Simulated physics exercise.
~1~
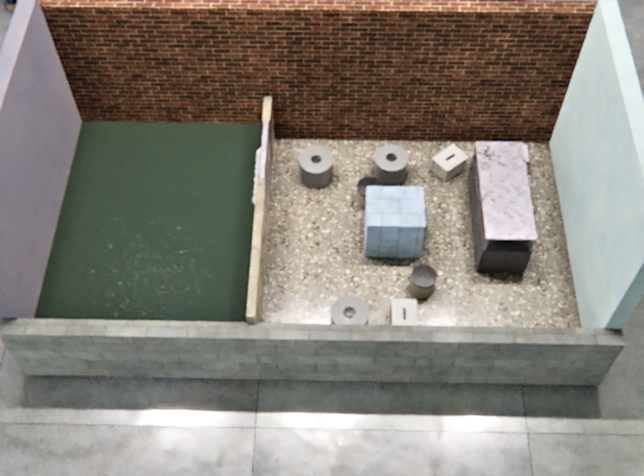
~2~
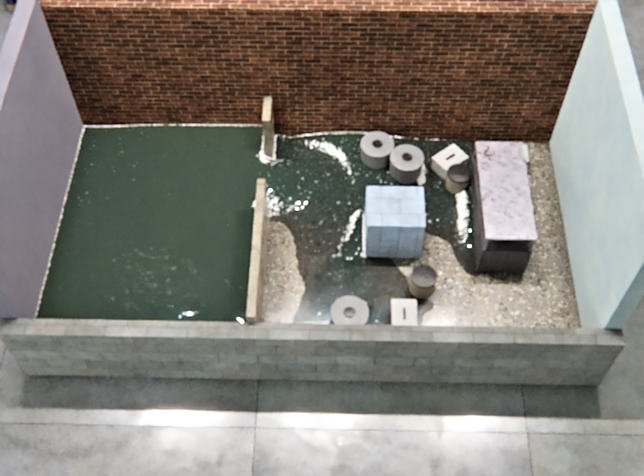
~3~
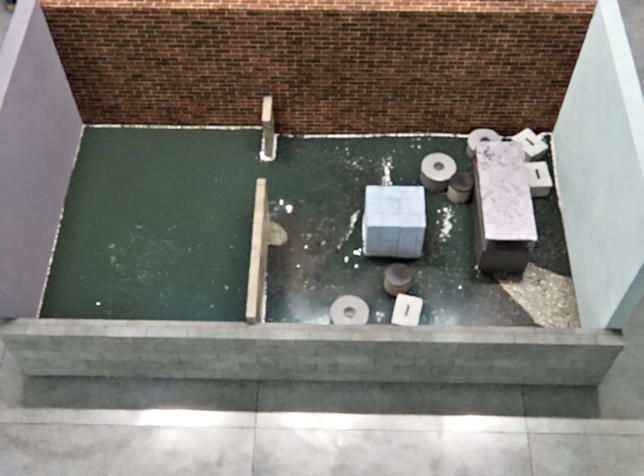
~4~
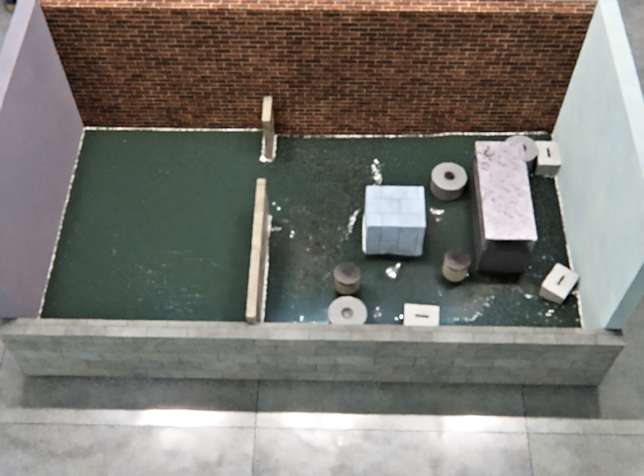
The video shows green water held behind a partition in a brick-backed enclosure, then pouring through a gap into the pebbled right side, flowing around two large blocks and shifting small round and boxy objects, until water covers both sides and the objects sit scattered.
